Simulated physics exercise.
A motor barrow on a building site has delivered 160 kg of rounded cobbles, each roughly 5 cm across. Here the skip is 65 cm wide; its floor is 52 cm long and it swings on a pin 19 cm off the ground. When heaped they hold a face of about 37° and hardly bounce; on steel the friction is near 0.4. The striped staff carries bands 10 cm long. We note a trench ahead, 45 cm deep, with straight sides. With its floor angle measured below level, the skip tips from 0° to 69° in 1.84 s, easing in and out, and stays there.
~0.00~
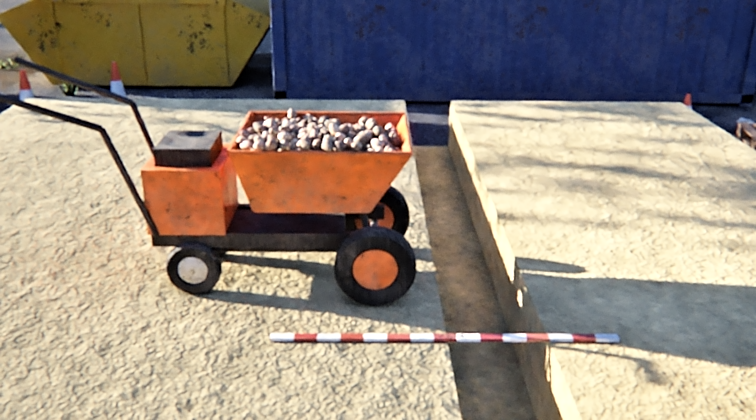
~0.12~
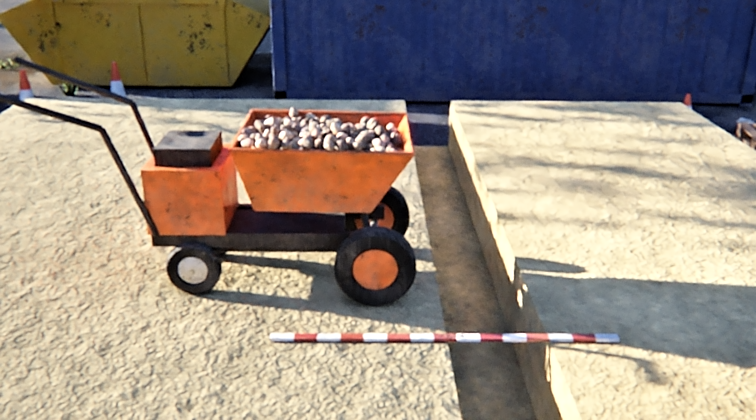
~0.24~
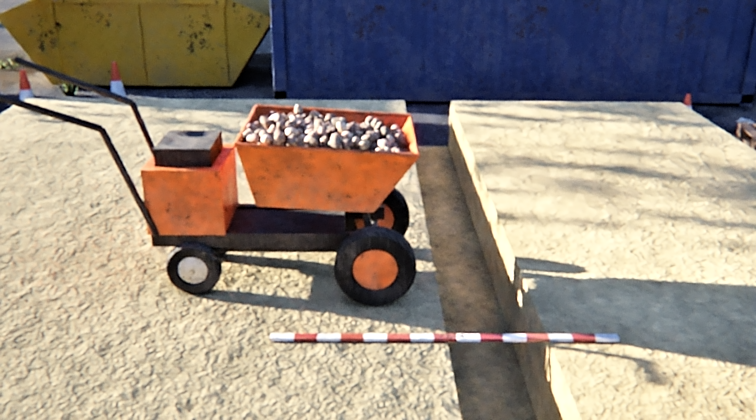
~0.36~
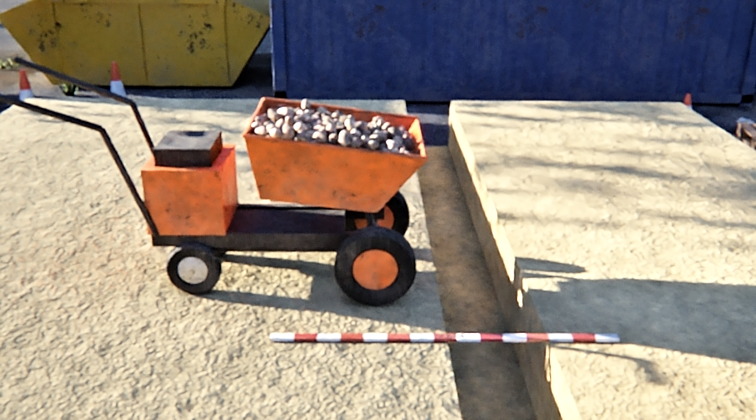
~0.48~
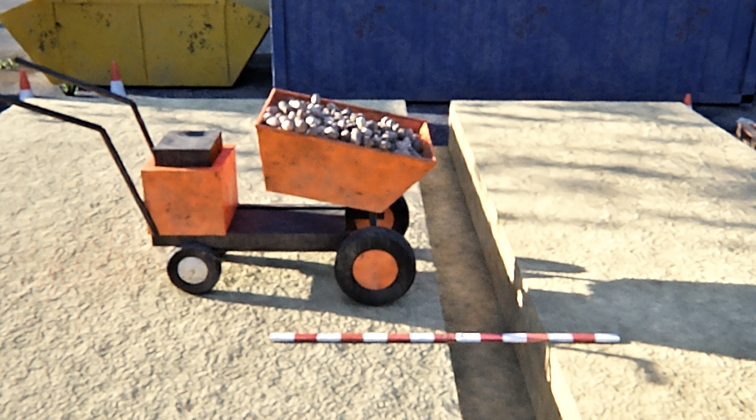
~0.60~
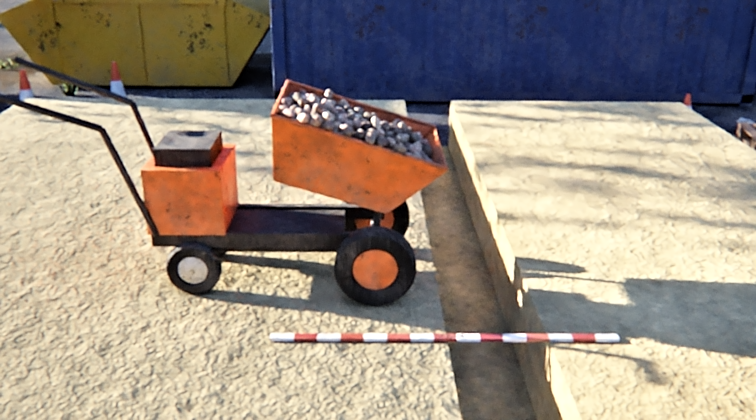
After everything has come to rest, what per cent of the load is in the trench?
I would say 57 percent.
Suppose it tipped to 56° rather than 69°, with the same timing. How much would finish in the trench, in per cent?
About 35%.
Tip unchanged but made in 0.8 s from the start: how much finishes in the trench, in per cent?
Estimate: About 40 %.
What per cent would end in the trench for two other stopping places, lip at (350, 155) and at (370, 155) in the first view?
Roughly 85 in a hundred, then 85 in a hundred.
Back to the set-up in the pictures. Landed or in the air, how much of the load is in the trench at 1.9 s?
Around 20 per cent of it.
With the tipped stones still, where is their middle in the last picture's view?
Near (504, 333).
After 1.4 s the floor is at 58°; 98 % in the skip, 2 % in the trench; the foremost stones are at (509, 219).
After 1.9 s the floor is at 69°; 58 % in the skip, 19 % in the trench, 23 % past the trench; the foremost stones are at (630, 272).
After 2.3 s the floor is at 69°; 37 % in the skip, 30 % in the trench, 33 % past the trench; the foremost stones are at (685, 269).
After 4.2 s the floor is at 69°; 11 % in the skip, 57 % in the trench, 32 % past the trench; the foremost stones are at (713, 271).
